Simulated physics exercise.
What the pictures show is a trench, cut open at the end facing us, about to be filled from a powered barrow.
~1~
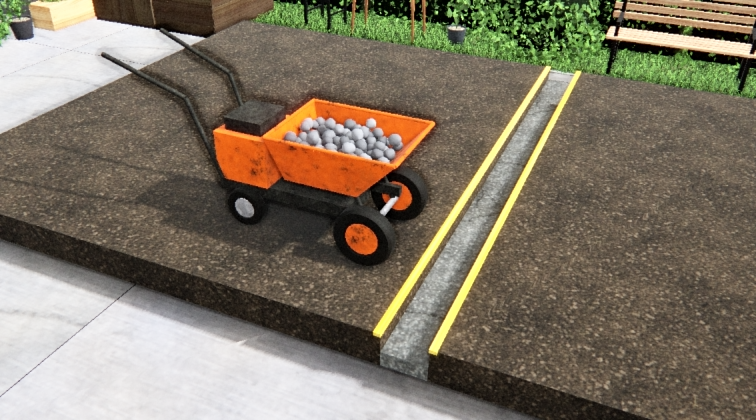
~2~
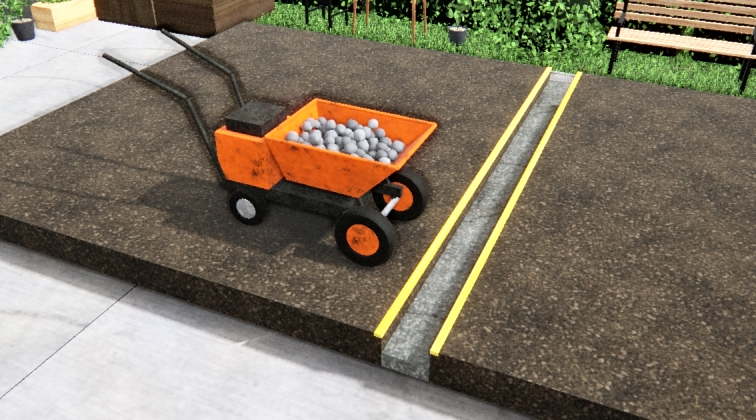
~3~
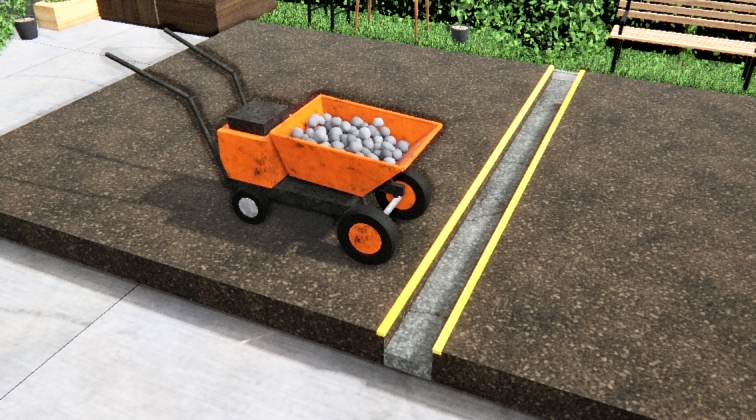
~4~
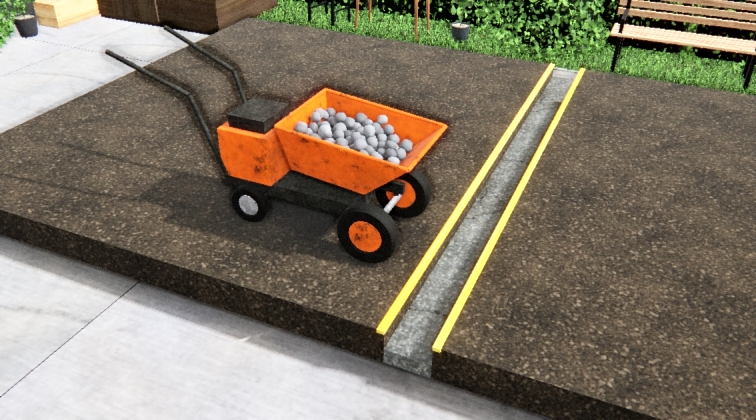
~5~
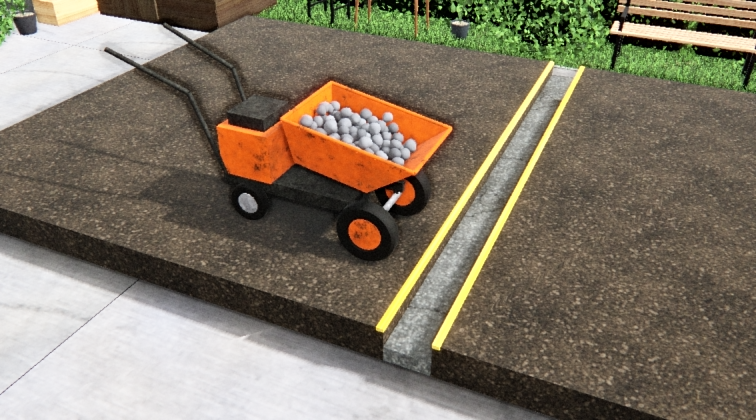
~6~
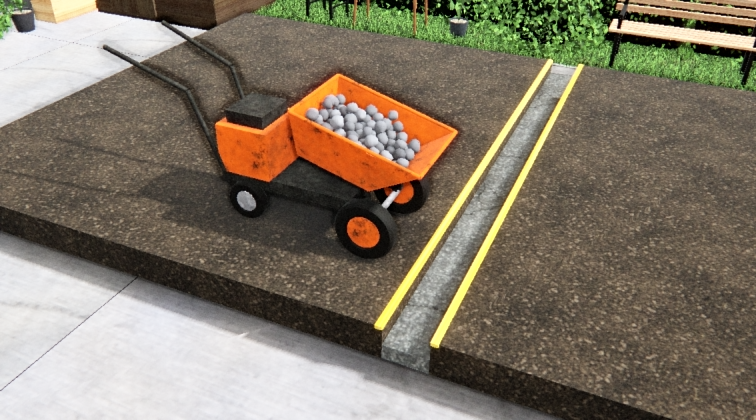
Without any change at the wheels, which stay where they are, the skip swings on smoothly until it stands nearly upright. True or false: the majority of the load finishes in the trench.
False.
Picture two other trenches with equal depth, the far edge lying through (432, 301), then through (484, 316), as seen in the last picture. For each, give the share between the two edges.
The share would be 0 % first and 70 % second.
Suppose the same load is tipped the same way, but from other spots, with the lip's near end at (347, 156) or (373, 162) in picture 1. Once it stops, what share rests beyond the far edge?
Position 1 near 10 %, position 2 near 40 %.
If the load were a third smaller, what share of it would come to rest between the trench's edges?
Share: Approx. 20 %.
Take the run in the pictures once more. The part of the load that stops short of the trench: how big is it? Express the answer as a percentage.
I'd say near 0 per cent, give or take.
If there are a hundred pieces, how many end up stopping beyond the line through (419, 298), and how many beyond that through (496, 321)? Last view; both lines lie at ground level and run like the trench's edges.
Close to 90 and 40 per cent respectively.
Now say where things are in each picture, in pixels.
In the first picture, lip of the skip near (395, 167), level; top of the load near (345, 142), round cobbles; first edge of the trench near (399, 299); far edge near (452, 314), the trench over half as wide as the skip, and about half as deep as wide.
In the second picture, lip of the skip near (397, 168), level; top of the load near (330, 142).
In the third picture, lip of the skip near (403, 169), tipped barely; top of the load near (335, 134).
In the fourth picture, lip of the skip near (408, 170), tipped a little; top of the load near (339, 129).
In the fifth picture, lip of the skip near (414, 173), tipped a little; top of the load near (344, 131).
In the sixth picture, lip of the skip near (420, 177), tipped clearly; top of the load near (332, 124); first edge of the trench near (400, 292); far edge near (453, 307).
Shortly afterwards, skip tipped steeply; the whole lot in the skip.
Next, skip tipped right over; near two thirds in the skip; a little in or heaped over the trench; near a third beyond it; only a few falling.
Some moments later, skip tipped right over; a little in the skip; a little in or heaped over the trench; the bulk beyond it.
In the end, skip tipped right over; a little in the skip; near a quarter in or heaped over the trench; the bulk beyond it.
